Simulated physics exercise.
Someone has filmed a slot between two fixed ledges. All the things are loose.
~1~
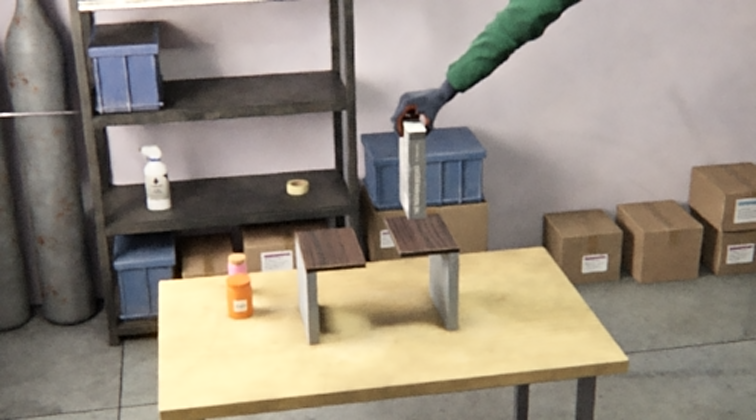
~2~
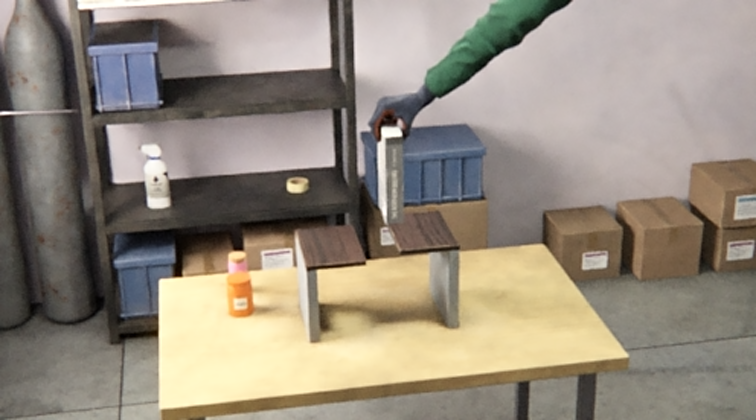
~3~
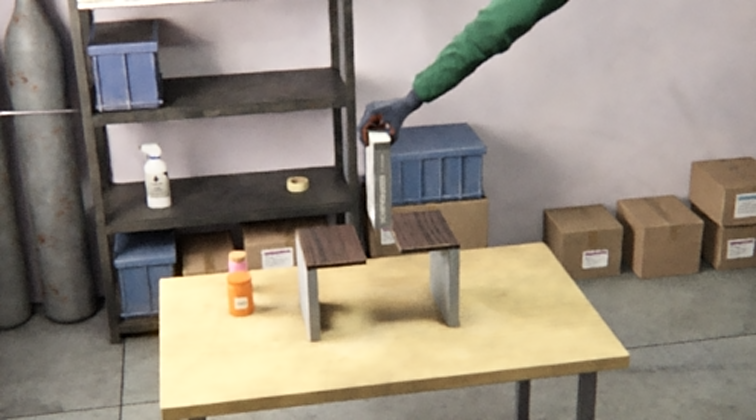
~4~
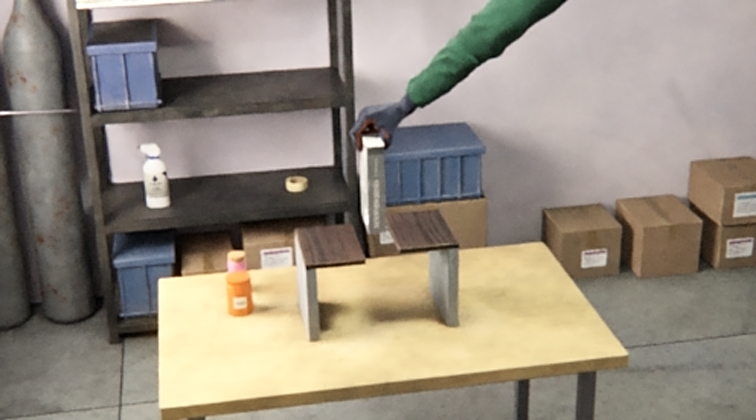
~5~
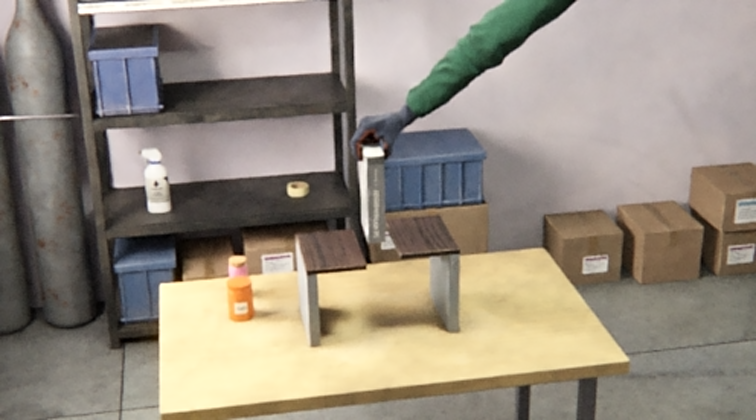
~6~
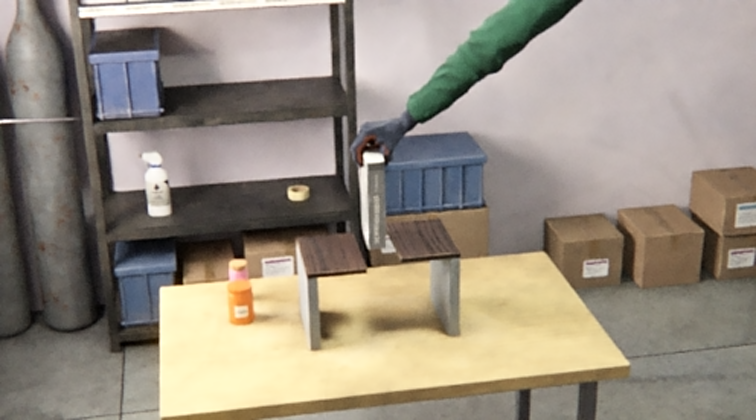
Gloved hand in a green sleeve moving a grey book left and slightly lower, holding it upright above two dark-topped stands.
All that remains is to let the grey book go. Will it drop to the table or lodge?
In the end the book reaches the table.
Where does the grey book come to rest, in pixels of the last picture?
At about (375, 284).
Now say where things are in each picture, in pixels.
On its way; grey book (413, 167); pink shaker (238, 275), in the first frame.
On its way; grey book (390, 171); pink shaker (238, 273), in the second frame.
On its way; grey book (379, 176); pink shaker (239, 272), in the third frame.
On its way; grey book (373, 181); pink shaker (238, 272), in the fourth frame.
On its way; grey book (372, 190); pink shaker (239, 277), in the fifth frame.
Poised above the slot; grey book (373, 196); pink shaker (239, 281), in the sixth frame.
Then, 0.20 s past the last view, grey book displaced a little near (373, 213).
Then, 0.30 s past the last view, grey book displaced about its own width near (375, 263).
Then, 0.50 s past the last view, grey book displaced well along near (375, 284).
Finally, moved from the start, grey book; the other 2 still in place. Final places as the last picture's camera would see them, grey book near (375, 284). The book drops through.
